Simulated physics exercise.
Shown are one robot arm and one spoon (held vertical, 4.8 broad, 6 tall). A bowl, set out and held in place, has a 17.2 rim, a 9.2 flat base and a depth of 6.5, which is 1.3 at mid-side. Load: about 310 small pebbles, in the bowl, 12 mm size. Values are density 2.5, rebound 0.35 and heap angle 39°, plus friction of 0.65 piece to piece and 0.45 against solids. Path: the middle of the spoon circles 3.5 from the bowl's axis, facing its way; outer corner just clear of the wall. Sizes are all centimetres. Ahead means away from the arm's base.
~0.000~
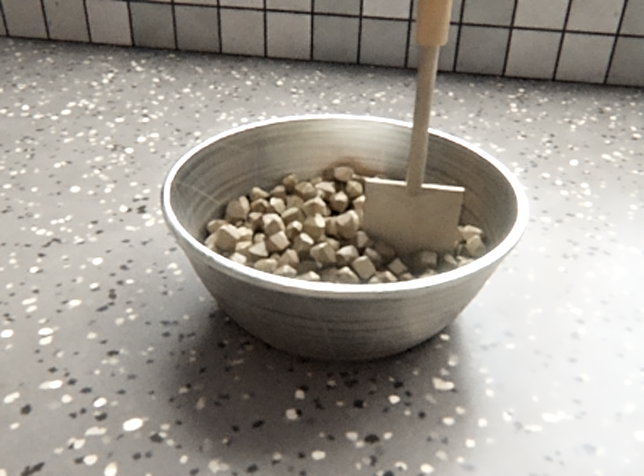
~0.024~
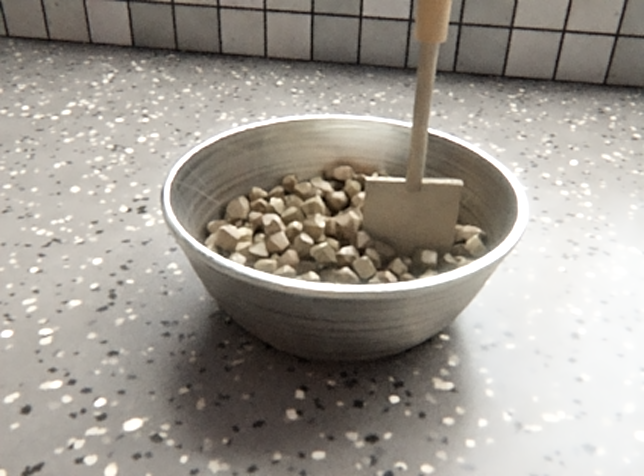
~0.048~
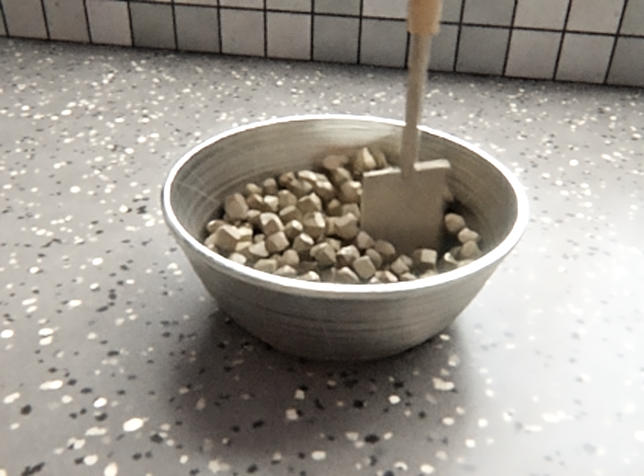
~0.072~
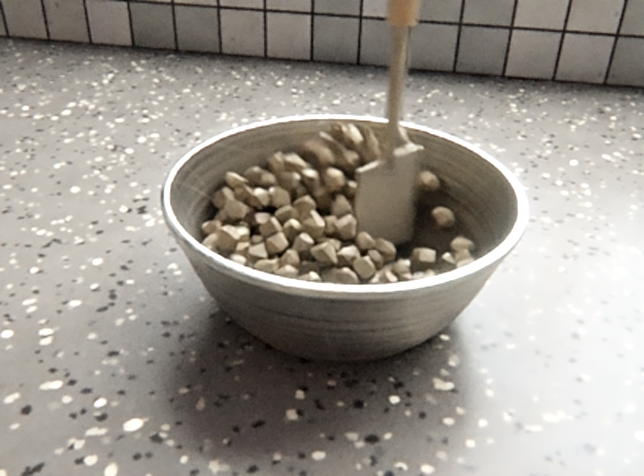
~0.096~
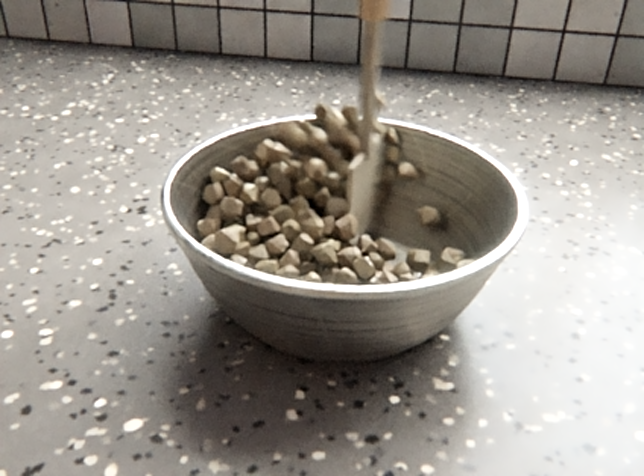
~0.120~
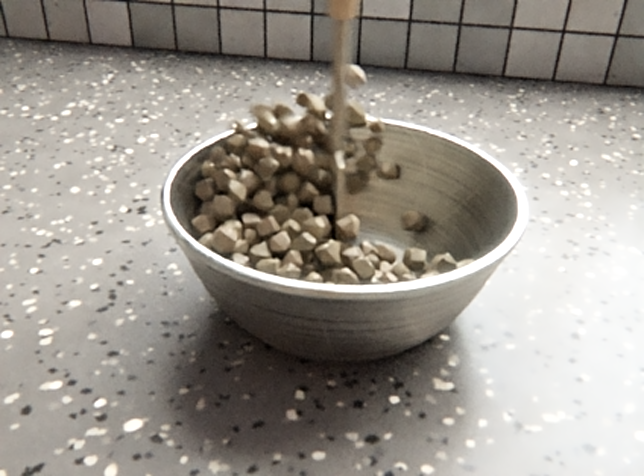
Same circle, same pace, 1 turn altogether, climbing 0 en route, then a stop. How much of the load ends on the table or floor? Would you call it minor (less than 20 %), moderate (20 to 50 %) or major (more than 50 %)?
I would call it moderate.
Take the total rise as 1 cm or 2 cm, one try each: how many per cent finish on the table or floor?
Try one: Around 30 %; try two: Around 30 %.
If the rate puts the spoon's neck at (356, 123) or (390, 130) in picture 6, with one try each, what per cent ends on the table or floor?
It comes to roughly 25 per cent and then 15 per cent.
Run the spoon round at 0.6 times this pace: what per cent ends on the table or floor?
Some 15 in a hundred.
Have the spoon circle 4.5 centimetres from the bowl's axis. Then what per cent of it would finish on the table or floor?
Roughly 35 percent, I'd expect.
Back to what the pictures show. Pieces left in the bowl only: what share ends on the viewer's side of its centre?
Roughly 30 percent of it.
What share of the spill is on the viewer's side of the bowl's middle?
70 per cent, roughly.
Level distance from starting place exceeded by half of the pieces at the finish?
Roughly 10 cm.
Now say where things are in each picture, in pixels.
In the first frame, spoon neck at (417, 157), 0° round; upper third of the load around (339, 237), from x 210 to 475, top at y 175; 306 in the bowl.
In the second frame, spoon neck at (417, 153), 8° round; upper third of the load around (340, 232), from x 210 to 475, top at y 175.
In the third frame, spoon neck at (410, 142), 29° round; upper third of the load around (333, 214), from x 210 to 470, top at y 160.
In the fourth frame, spoon neck at (392, 131), 54° round; upper third of the load around (326, 195), from x 210 to 470, top at y 130.
In the fifth frame, spoon neck at (367, 124), 79° round; upper third of the load around (308, 180), from x 210 to 470, top at y 105.
In the sixth frame, spoon neck at (338, 122), 104° round; upper third of the load around (286, 171), from x 205 to 470, top at y 80; 305 in the bowl, 1 in flight or on the tool.
By 0.21 s, 198° round, highest piece 12 above the table; 276 in the bowl, 30 in flight or on the tool.
By 0.30 s, 292° round, highest piece 12 above the table; 239 in the bowl, 13 on the table or floor, 54 in flight or on the tool.
By 0.54 s, 0° round, highest piece 7 above the table; 201 in the bowl, 105 on the table or floor.
By 1.24 s, 0° round, highest piece 6 above the table; 201 in the bowl, 105 on the table or floor.
Final count, 201 in the bowl, 105 on the table or floor. That is 34 % on the table or floor.
